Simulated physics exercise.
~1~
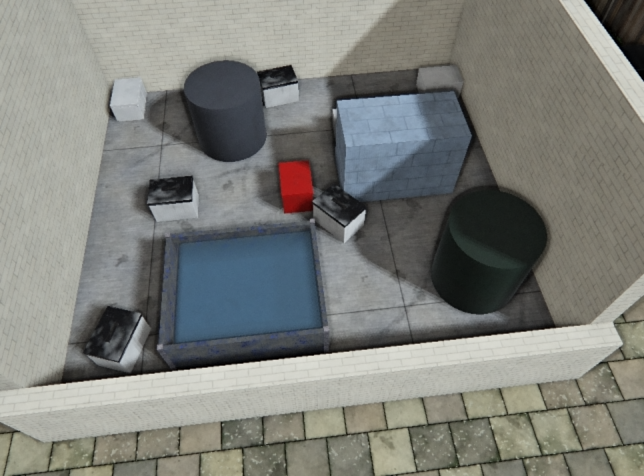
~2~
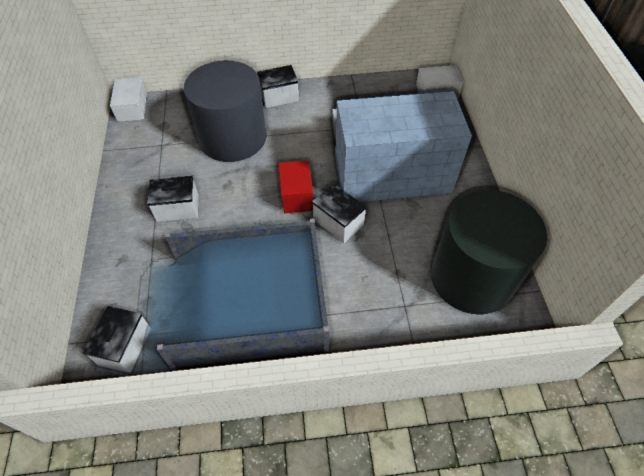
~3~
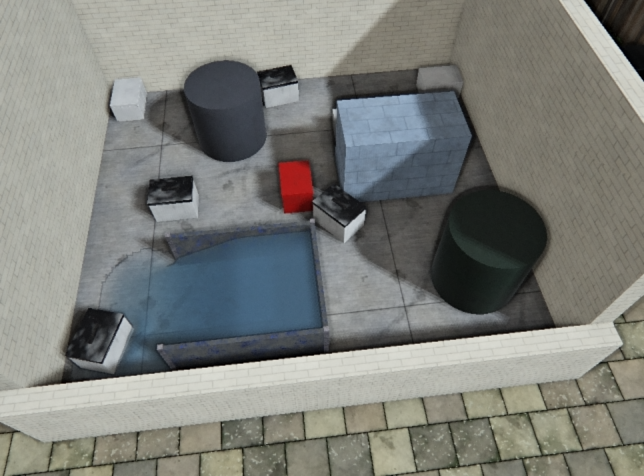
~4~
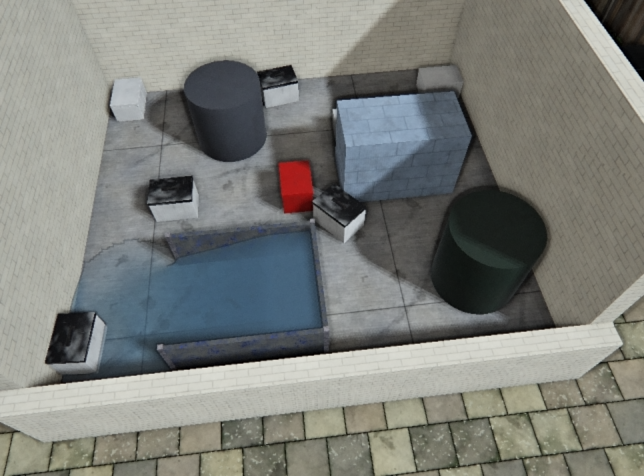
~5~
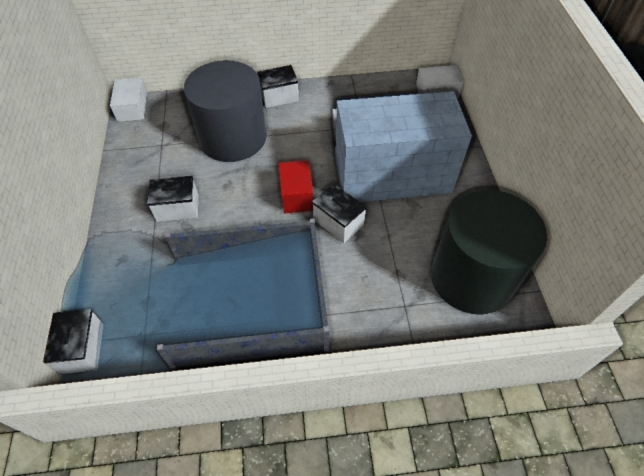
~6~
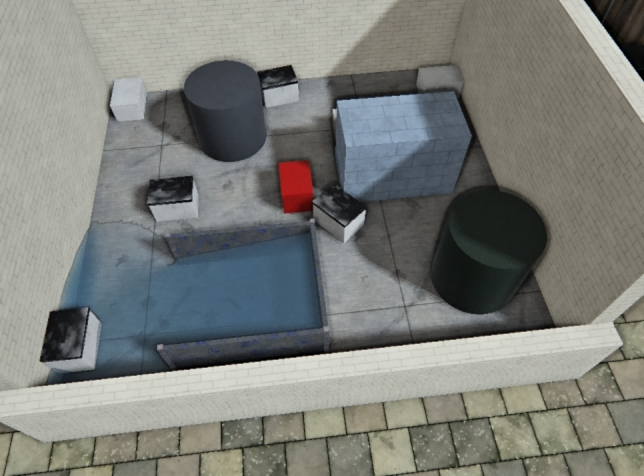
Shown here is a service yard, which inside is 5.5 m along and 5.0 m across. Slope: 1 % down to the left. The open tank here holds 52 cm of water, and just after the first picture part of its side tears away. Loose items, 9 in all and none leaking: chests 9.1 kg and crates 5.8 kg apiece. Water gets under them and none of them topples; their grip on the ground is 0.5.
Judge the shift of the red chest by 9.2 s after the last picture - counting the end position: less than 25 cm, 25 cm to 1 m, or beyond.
It scarcely budges.
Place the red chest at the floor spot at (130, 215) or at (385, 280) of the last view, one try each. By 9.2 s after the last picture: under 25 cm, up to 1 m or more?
From the first place it goes well off; from the second it is barely disturbed.
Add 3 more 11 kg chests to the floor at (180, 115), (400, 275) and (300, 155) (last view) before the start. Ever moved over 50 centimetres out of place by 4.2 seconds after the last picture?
Well, in that order it's higher, lower and lower.
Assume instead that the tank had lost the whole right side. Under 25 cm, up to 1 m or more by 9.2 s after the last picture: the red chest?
Result: Red chest displaced far.
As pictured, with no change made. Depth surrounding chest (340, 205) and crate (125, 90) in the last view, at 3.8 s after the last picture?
0 and 17 cm.
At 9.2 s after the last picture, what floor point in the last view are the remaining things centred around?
Centred roughly on (316, 177).
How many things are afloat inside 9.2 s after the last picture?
I get 9.
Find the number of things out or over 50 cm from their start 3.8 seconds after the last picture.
I make it 2.
Then, 1.2 s after the last picture the red chest is near (296, 177), 0.0 m from its start, aground; 1 afloat.
Then, 3.8 s after the last picture the red chest is near (296, 177), 0.0 m from its start, aground; 2 afloat.
Then, 6.2 s after the last picture the red chest is near (296, 177), 0.0 m from its start, aground; 6 afloat.
Then, 9.2 s after the last picture the red chest is near (304, 173), 0.1 m from its start, afloat; 9 afloat.
